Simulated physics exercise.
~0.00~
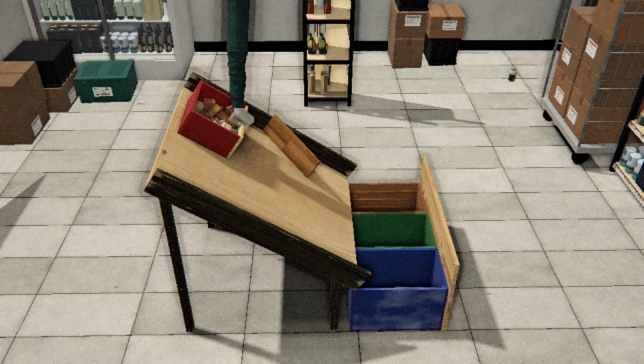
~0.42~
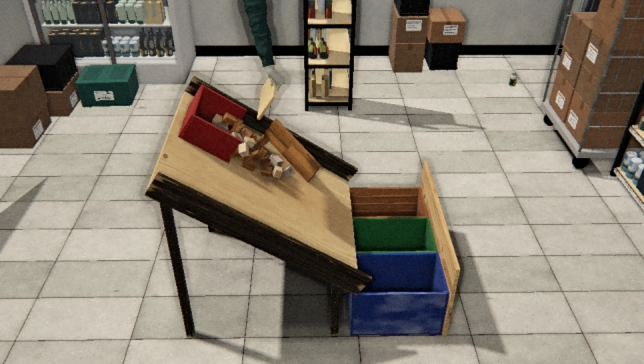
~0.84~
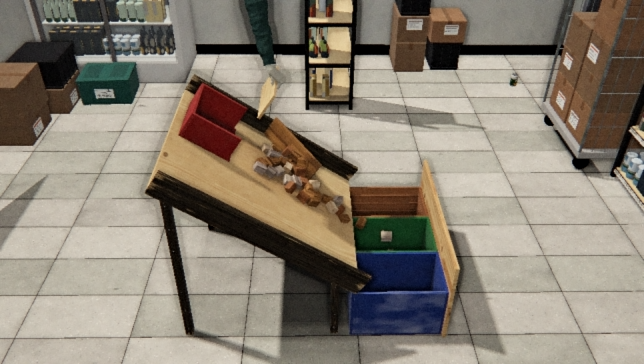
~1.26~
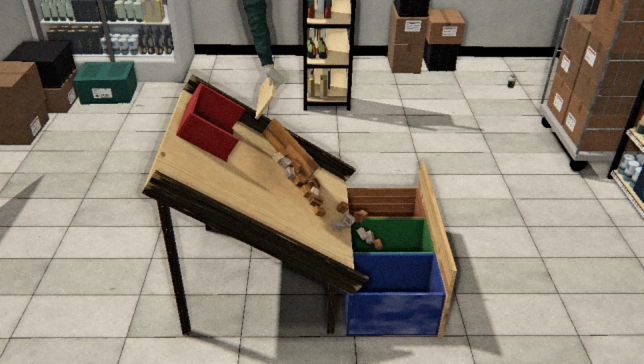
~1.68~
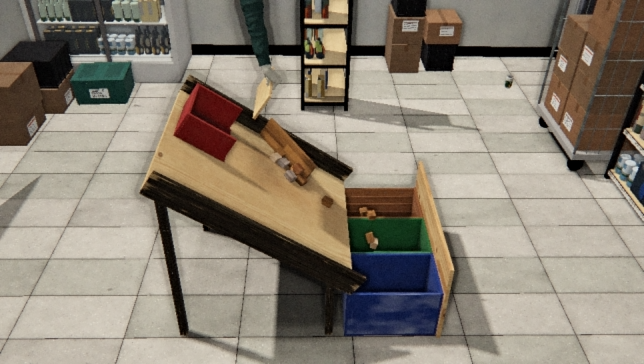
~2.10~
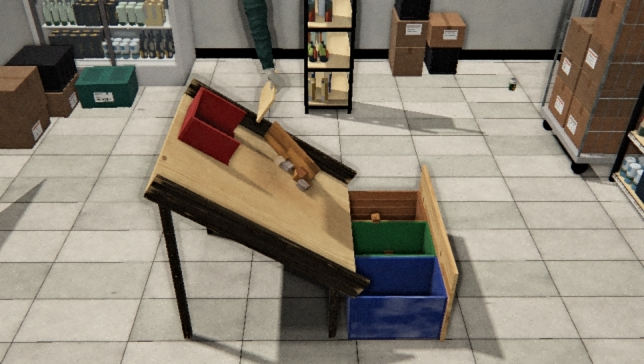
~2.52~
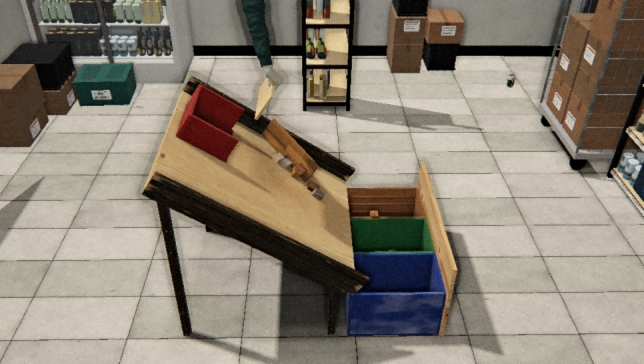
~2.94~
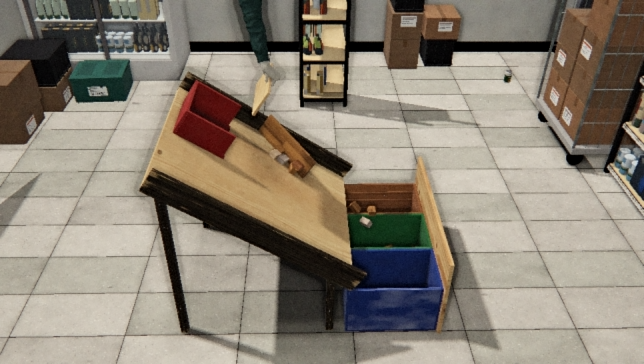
In this clip, a hand lifts a gate from a red pen atop a sloping table, and small wooden blocks tumble down past an angled board, mostly into the green bin, with a few in the wooden bin, some left by the board and none in the blue bin.
